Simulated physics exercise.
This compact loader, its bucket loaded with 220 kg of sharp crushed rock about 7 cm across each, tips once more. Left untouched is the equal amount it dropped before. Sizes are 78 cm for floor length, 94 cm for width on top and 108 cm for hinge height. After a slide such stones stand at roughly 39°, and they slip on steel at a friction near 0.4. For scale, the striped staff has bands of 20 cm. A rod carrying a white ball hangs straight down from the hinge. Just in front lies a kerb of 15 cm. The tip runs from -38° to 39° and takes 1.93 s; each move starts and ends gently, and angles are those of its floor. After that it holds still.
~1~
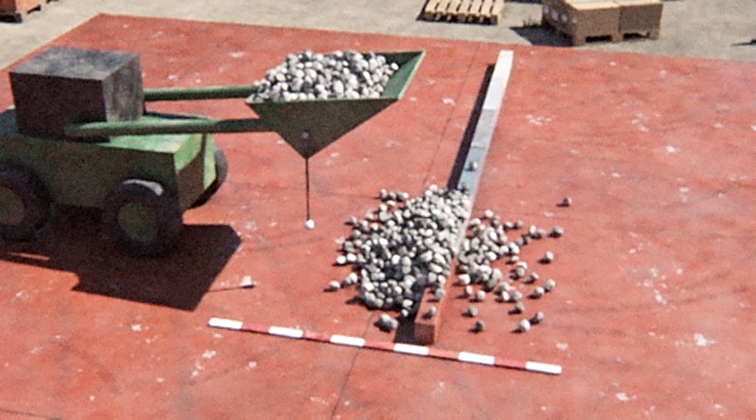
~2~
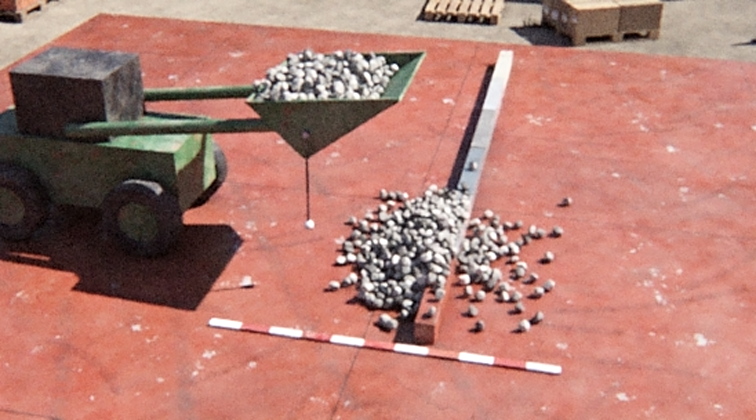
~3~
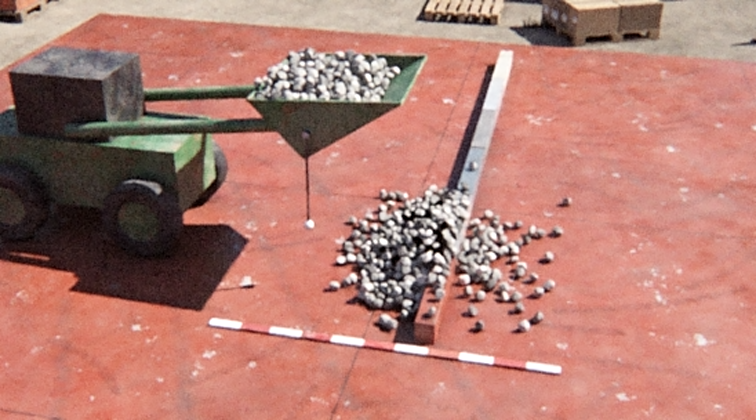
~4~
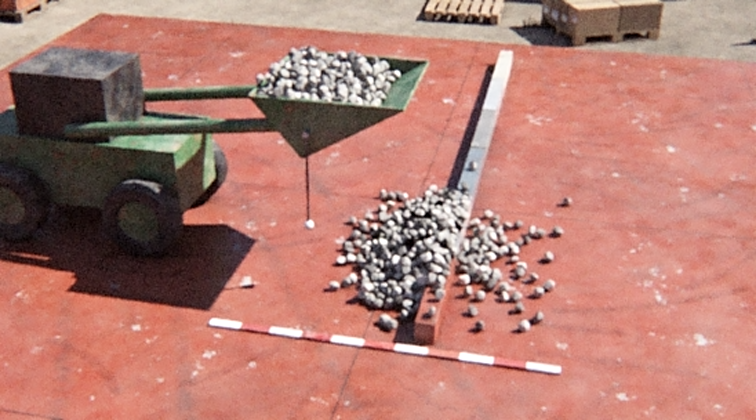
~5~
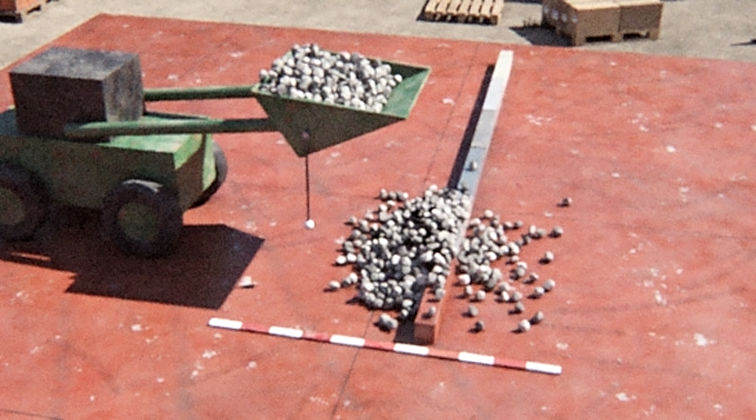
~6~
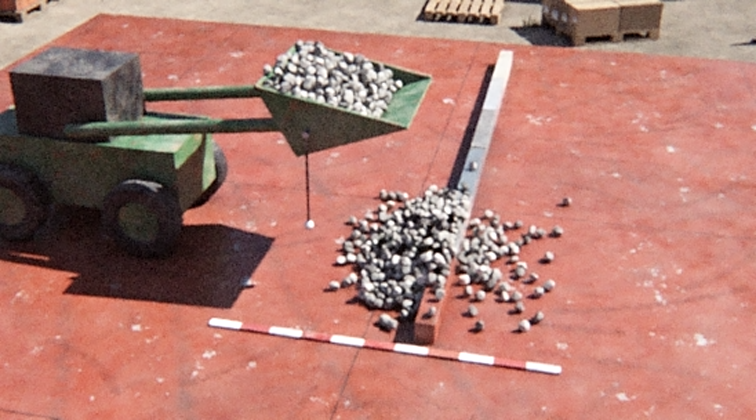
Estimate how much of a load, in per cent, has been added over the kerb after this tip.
Roughly 26 per cent of a load has been added.
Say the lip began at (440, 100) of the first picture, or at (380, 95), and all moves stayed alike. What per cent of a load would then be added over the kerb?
Near 85 per cent from the first place, 5 from the second.
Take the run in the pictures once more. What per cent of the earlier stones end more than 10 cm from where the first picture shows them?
Roughly 5 per cent of them.
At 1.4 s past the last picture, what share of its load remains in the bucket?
35 %.
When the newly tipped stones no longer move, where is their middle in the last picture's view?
Near (416, 234).
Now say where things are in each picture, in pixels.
In the first picture, lip at (399, 98), floor tilted -38°, highest stones at (345, 62). The earlier load is highest near (435, 229), 28 cm above ground level, 87 % on this side of the kerb, 13 % over the kerb.
In the second picture, the bucket is at -37°, its lip at (400, 100); the top of the load is at (345, 63).
In the third picture, the bucket is at -35°, its lip at (401, 104); the top of the load is at (339, 62).
In the fourth picture, lip at (404, 110), floor tilted -31°, highest stones at (317, 59).
In the fifth picture, the bucket is at -26°, its lip at (406, 118); the top of the load is at (298, 57).
In the sixth picture, the bucket is at -20°, its lip at (407, 128); the top of the load is at (299, 54).
Then, 0.9 s after the last picture the floor is at 27°; in per cent of one load, 99 in the bucket, 88 on this side of the kerb, 13 over the kerb; the foremost stones are at (547, 259).
Then, 1.4 s after the last picture the floor is at 39°; in per cent of one load, 36 in the bucket, 150 on this side of the kerb, 15 over the kerb; the foremost stones are at (547, 259).
Then, 1.8 s after the last picture the floor is at 39°; in per cent of one load, 3 in the bucket, 167 on this side of the kerb, 30 over the kerb; the foremost stones are at (547, 259).
Then, 4.2 s after the last picture the floor is at 39°; in per cent of one load, 0 in the bucket, 161 on this side of the kerb, 40 over the kerb; the foremost stones are at (551, 262). Net gain over the kerb, 26.
